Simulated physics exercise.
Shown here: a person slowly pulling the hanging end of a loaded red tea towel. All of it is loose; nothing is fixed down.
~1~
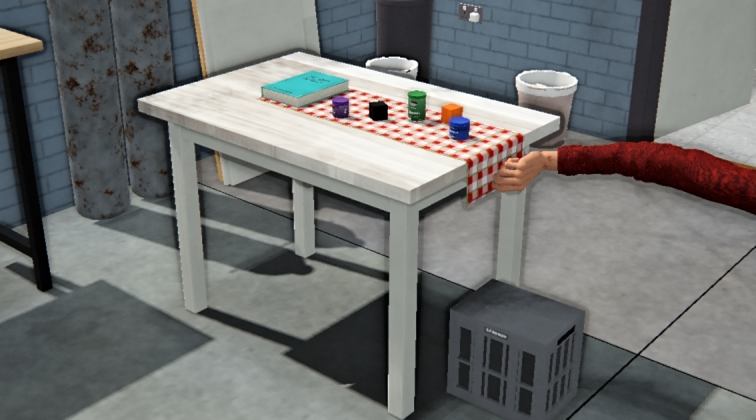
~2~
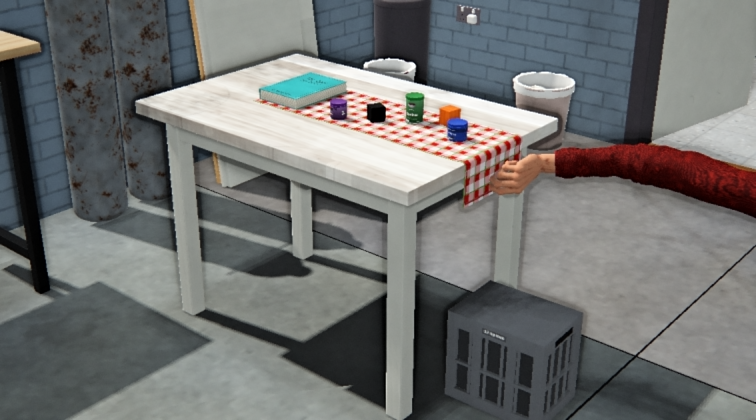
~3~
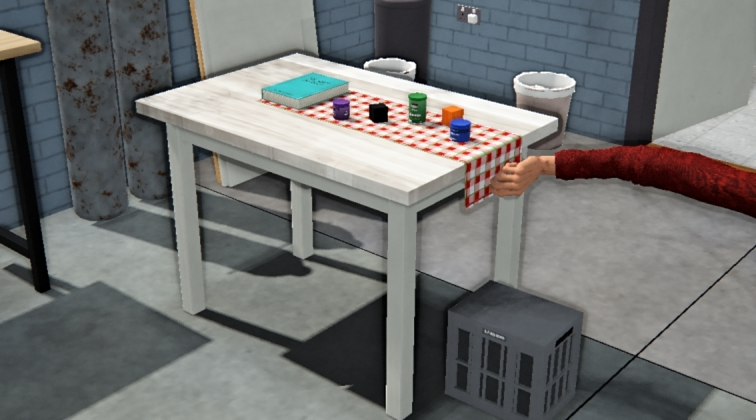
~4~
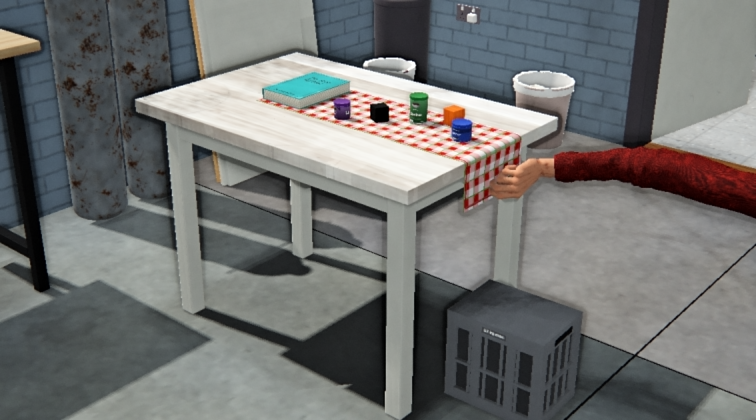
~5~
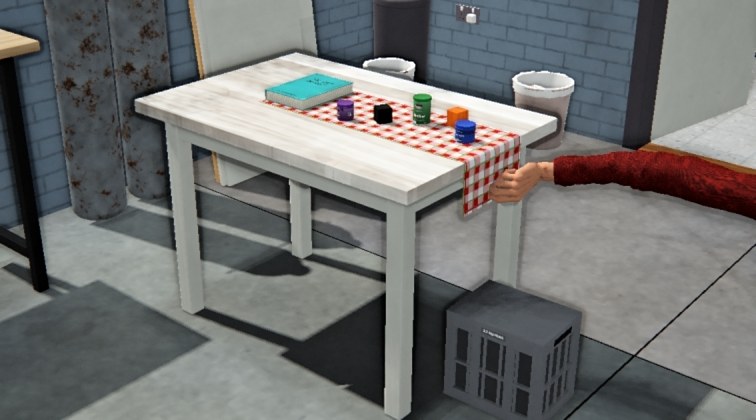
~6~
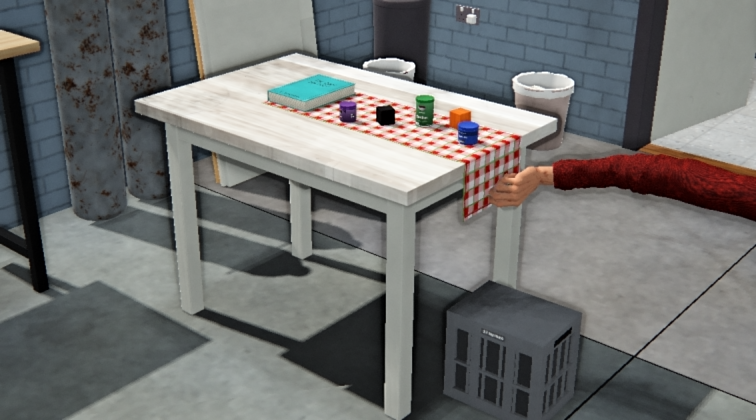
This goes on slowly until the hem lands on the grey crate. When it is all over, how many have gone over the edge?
By the end, three have gone over.
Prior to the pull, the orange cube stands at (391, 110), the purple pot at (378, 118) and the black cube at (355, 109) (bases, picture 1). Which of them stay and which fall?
Record - orange cube retained; purple pot retained; black cube retained.
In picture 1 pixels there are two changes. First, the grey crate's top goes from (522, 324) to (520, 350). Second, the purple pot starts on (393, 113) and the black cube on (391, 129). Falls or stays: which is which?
The purple pot does not stay aboard, and the black cube does not stay aboard.
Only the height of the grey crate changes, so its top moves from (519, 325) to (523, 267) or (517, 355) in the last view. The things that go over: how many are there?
First height: 1; second height: 4.
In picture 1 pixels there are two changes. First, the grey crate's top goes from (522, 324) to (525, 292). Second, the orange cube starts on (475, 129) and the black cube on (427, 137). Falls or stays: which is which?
The orange cube ends up off the top and the black cube ends up off the top.
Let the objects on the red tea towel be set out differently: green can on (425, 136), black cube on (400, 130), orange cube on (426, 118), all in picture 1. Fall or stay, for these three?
Note: Green can lost; black cube lost; orange cube lost.
Soon after, hem near (489, 259); blue pot gone.
Then, hem on the crate; blue pot, orange cube and green can gone.
At rest, hem on the crate; blue pot, orange cube and green can gone. It carries off three.
